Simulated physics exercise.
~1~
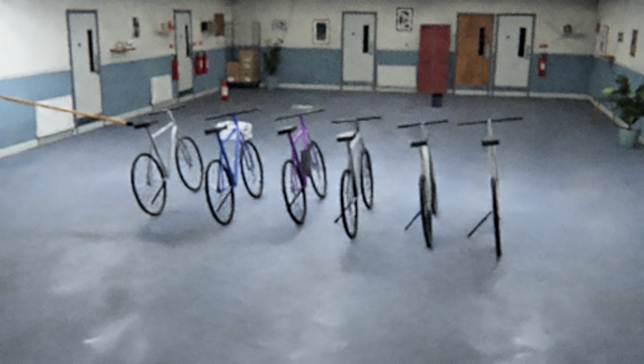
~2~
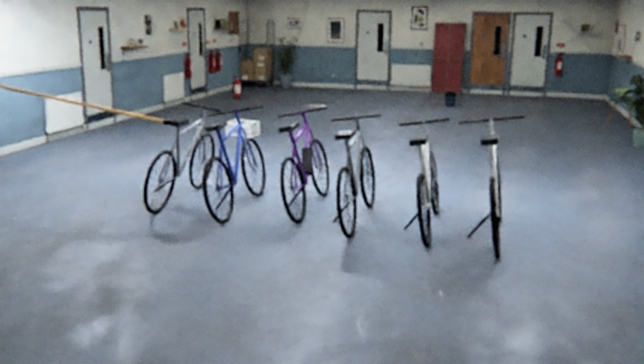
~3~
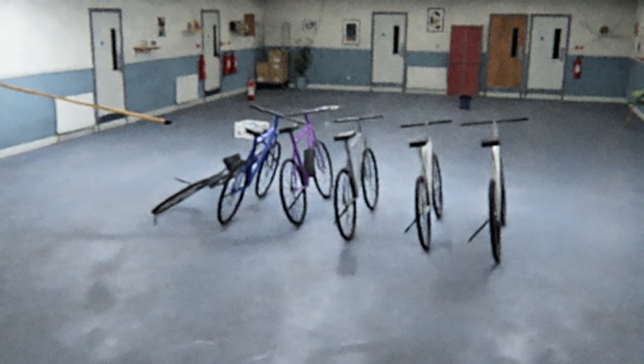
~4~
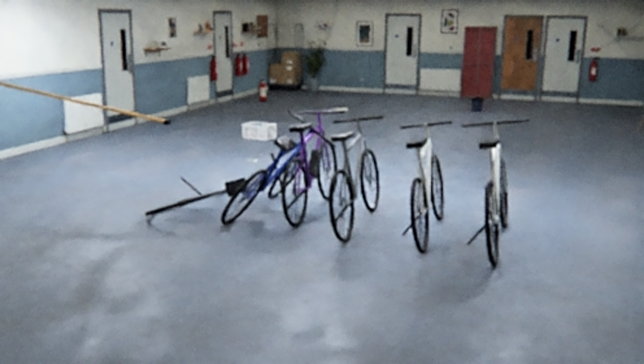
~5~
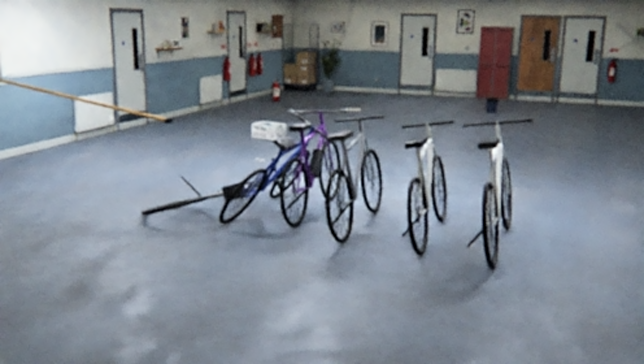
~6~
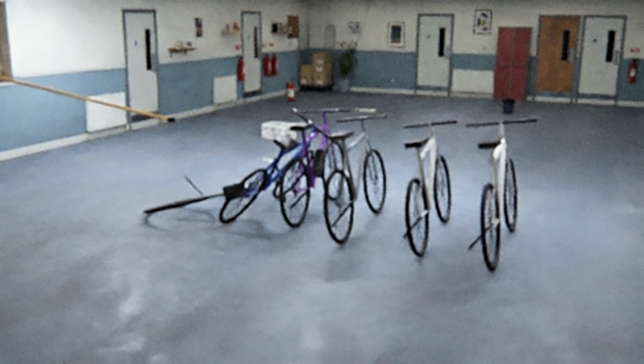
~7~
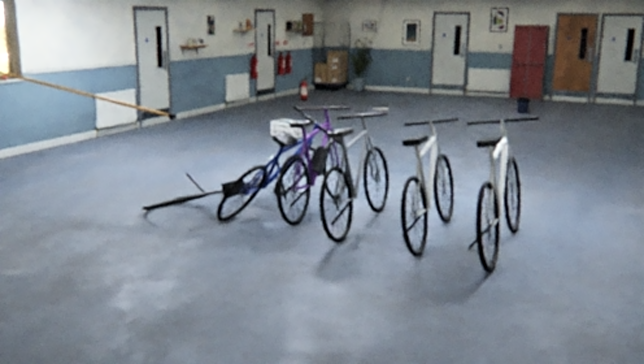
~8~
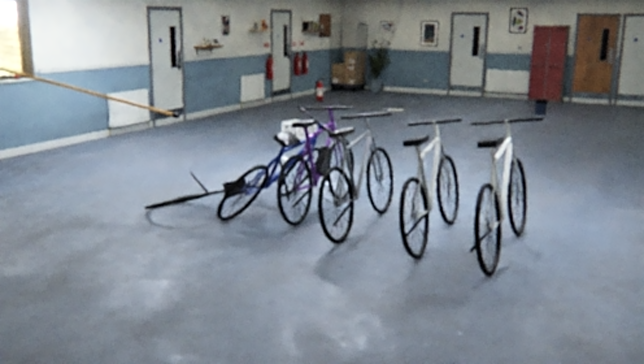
Six bicycles stood in a row in a large hall until a wooden pole pushed the leftmost one over into the blue bike, which tipped against the purple one and stayed leaning there, while the purple bike and the three beyond it remained standing.
